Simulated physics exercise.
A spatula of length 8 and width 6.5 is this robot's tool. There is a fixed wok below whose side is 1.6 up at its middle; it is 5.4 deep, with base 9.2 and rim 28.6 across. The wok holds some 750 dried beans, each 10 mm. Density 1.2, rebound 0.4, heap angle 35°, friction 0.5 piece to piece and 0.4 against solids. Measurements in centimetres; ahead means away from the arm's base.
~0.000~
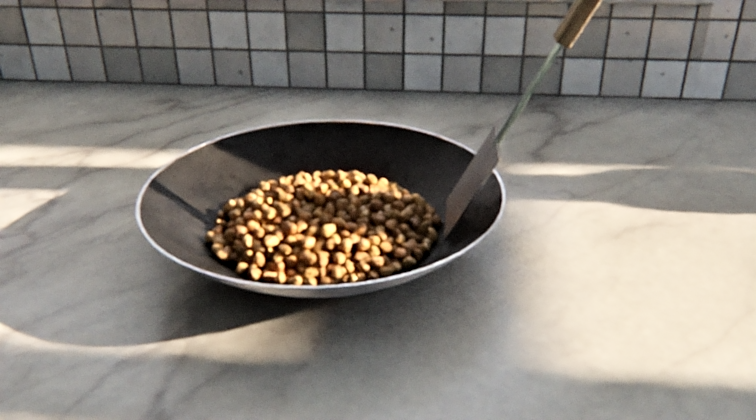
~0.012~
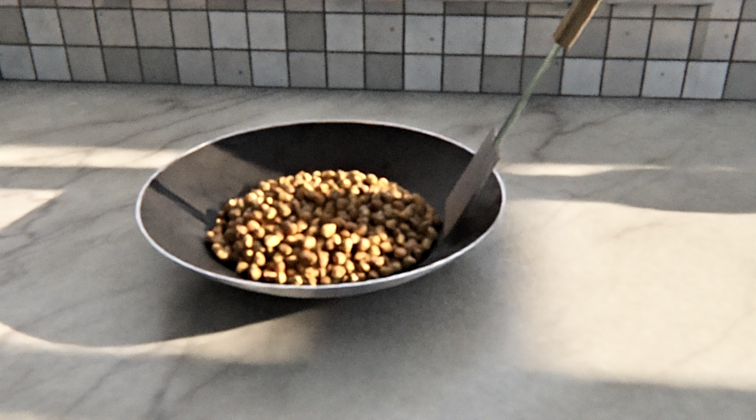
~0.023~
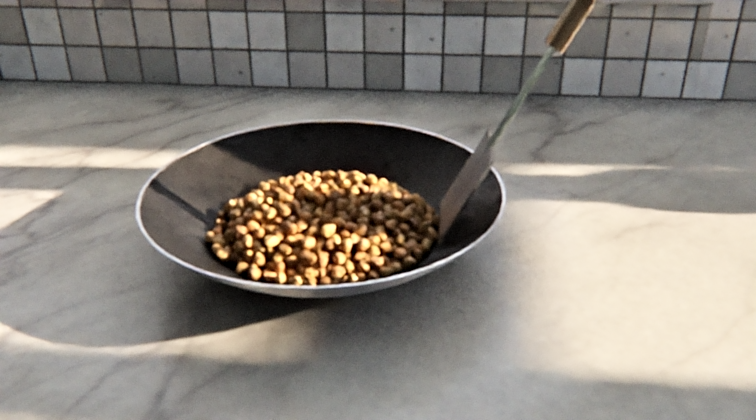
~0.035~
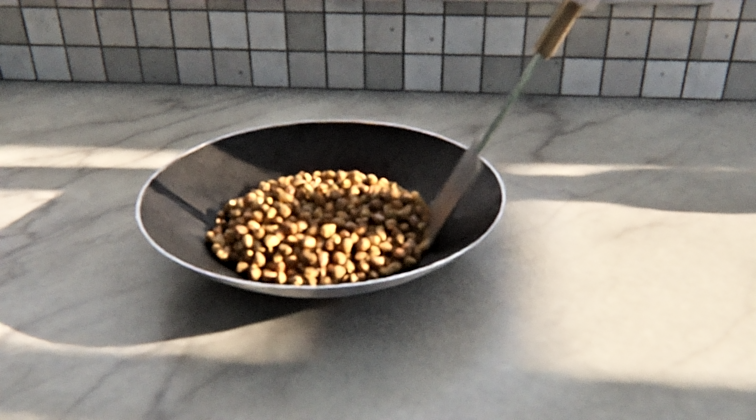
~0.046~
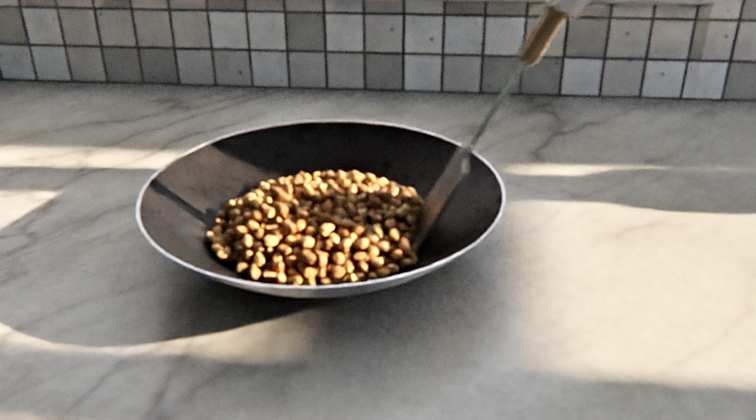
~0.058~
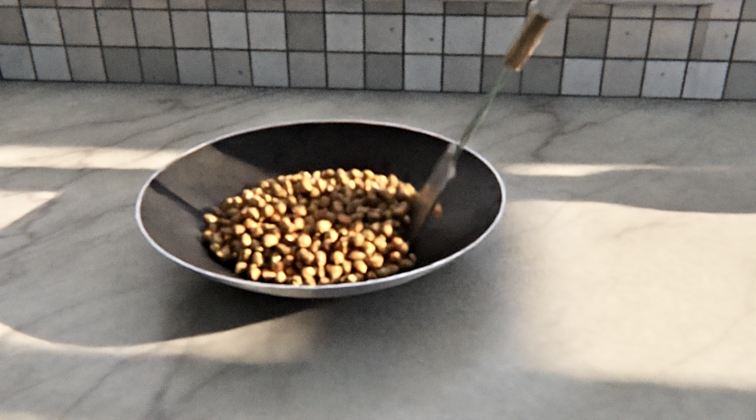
At first, a metal spatula with a wooden handle rests at the right side of a dark wok of brown beans on a marble counter. The spatula then moves left and slightly downward, pressing into the right edge of the heap, and the beans there shift a little as the blade pushes among them.
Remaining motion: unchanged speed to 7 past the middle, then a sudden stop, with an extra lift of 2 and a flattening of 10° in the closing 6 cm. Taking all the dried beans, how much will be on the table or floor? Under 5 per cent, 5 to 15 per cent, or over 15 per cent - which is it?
It is 5 to 15 per cent.
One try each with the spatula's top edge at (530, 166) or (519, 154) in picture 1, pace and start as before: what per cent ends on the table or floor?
About 10% and 10%.
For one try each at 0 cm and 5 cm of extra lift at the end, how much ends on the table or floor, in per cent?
First try around 10 percent, second try around 5 percent.
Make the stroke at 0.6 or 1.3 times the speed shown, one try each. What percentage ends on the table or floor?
About 0 and 15 per cent.
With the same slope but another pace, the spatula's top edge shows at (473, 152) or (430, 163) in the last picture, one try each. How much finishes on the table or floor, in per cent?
Estimates: Near 0 %, near 25 %.
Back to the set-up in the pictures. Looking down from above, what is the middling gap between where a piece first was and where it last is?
The value is roughly 5 cm.
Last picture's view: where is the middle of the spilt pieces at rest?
Near pixel (111, 228).
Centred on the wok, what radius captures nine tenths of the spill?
Roughly 25 cm.
After 0.11 s, sloping 63°, highest piece 6 above the table; 746 in the wok.
After 0.16 s, sloping 60°, highest piece 6 above the table; 746 in the wok.
After 0.39 s, sloping 53°, highest piece 7 above the table; 678 in the wok, 56 on the table or floor, 12 on the blade or in flight.
After 1.44 s, sloping 53°, highest piece 6 above the table; 676 in the wok, 70 on the table or floor.
At rest, 676 in the wok, 70 on the table or floor. That is 9 % on the table or floor.
